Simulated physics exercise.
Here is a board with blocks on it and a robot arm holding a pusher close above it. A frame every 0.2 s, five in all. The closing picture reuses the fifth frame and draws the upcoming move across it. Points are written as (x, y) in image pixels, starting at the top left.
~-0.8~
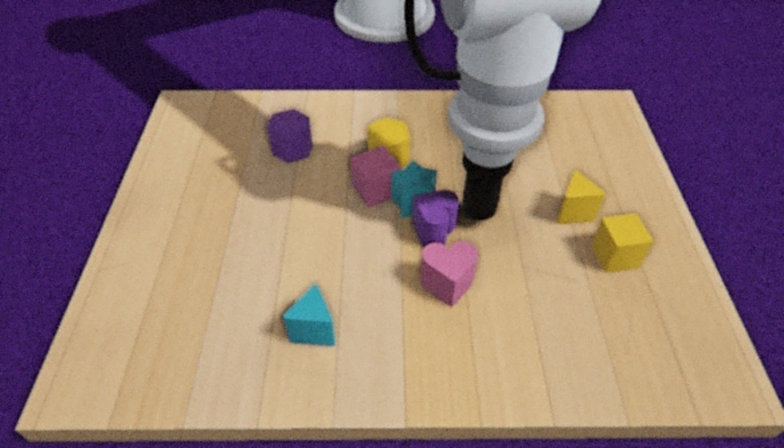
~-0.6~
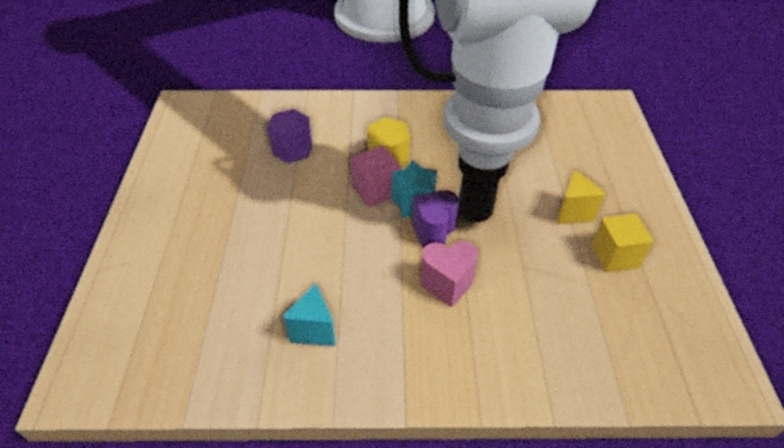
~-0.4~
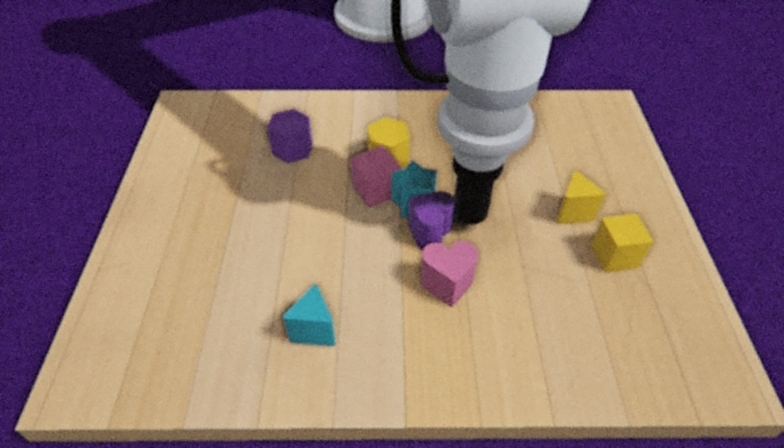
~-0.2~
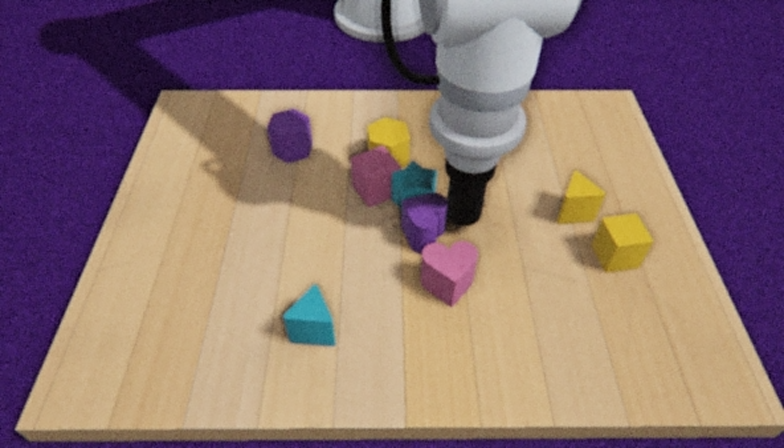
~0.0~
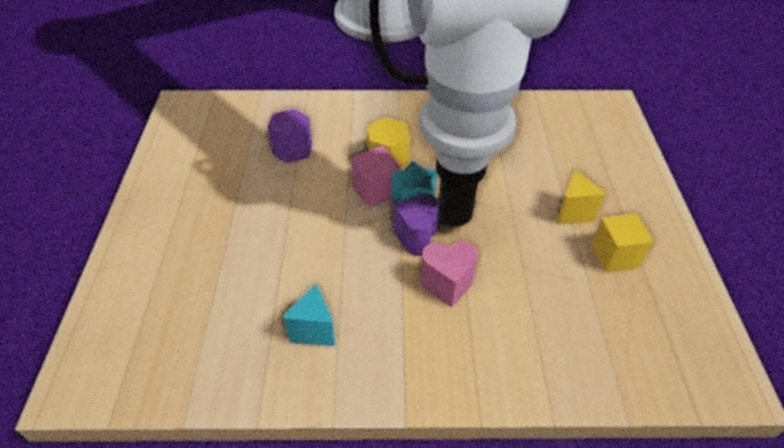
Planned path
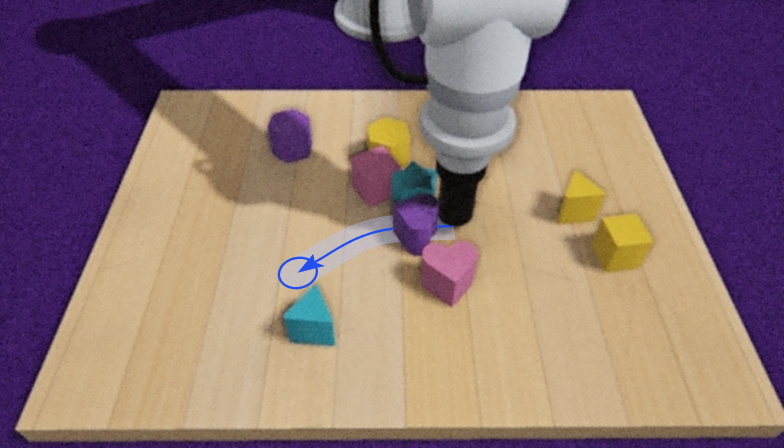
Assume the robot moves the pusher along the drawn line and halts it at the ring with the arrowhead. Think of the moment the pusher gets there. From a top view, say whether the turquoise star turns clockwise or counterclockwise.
It twists with the clock when seen from above.
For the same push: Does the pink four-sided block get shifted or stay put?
It is shifted.
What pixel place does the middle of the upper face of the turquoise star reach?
It is at (395, 173).
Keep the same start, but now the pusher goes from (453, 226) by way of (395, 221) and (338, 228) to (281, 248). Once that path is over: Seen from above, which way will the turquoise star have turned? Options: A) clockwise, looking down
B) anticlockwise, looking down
The correct letter is A.
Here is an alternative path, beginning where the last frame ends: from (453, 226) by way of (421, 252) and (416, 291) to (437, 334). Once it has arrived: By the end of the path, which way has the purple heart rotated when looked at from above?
The sense of turning is clockwise.
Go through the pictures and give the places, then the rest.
In the first picture, pusher tip (479, 209); block tops, turquoise triangle (310, 307); pink four-sided block (376, 162); turquoise star (416, 176); purple heart (437, 204).
In the second picture, pusher (475, 211); blocks unchanged.
In the third picture, pusher (470, 213); purple heart (432, 206).
In the fourth picture, pusher (463, 214); purple heart (425, 208).
In the fifth picture, pusher (455, 214); turquoise triangle (310, 307); pink four-sided block (376, 162); turquoise star (416, 176); purple heart (418, 209).
Path on the board, from (453, 226) by way of (398, 228) and (346, 244) to (298, 273).
What follows on the original path. One third of the way, pusher (397, 217); pink four-sided block (366, 154), turned 20° anticlockwise; turquoise star (395, 173), turned 60° clockwise; purple heart (378, 222), turned 75° anticlockwise.
Two thirds of the way, pusher (345, 232); pink four-sided block (366, 154), turned 20° anticlockwise; turquoise star (395, 173), turned 65° clockwise; purple heart (352, 243).
At the end, pusher (296, 261); turquoise triangle in place; pink four-sided block (366, 154), turned 20° anticlockwise; turquoise star (395, 173), turned 65° clockwise; purple heart (345, 250), turned 155° anticlockwise.
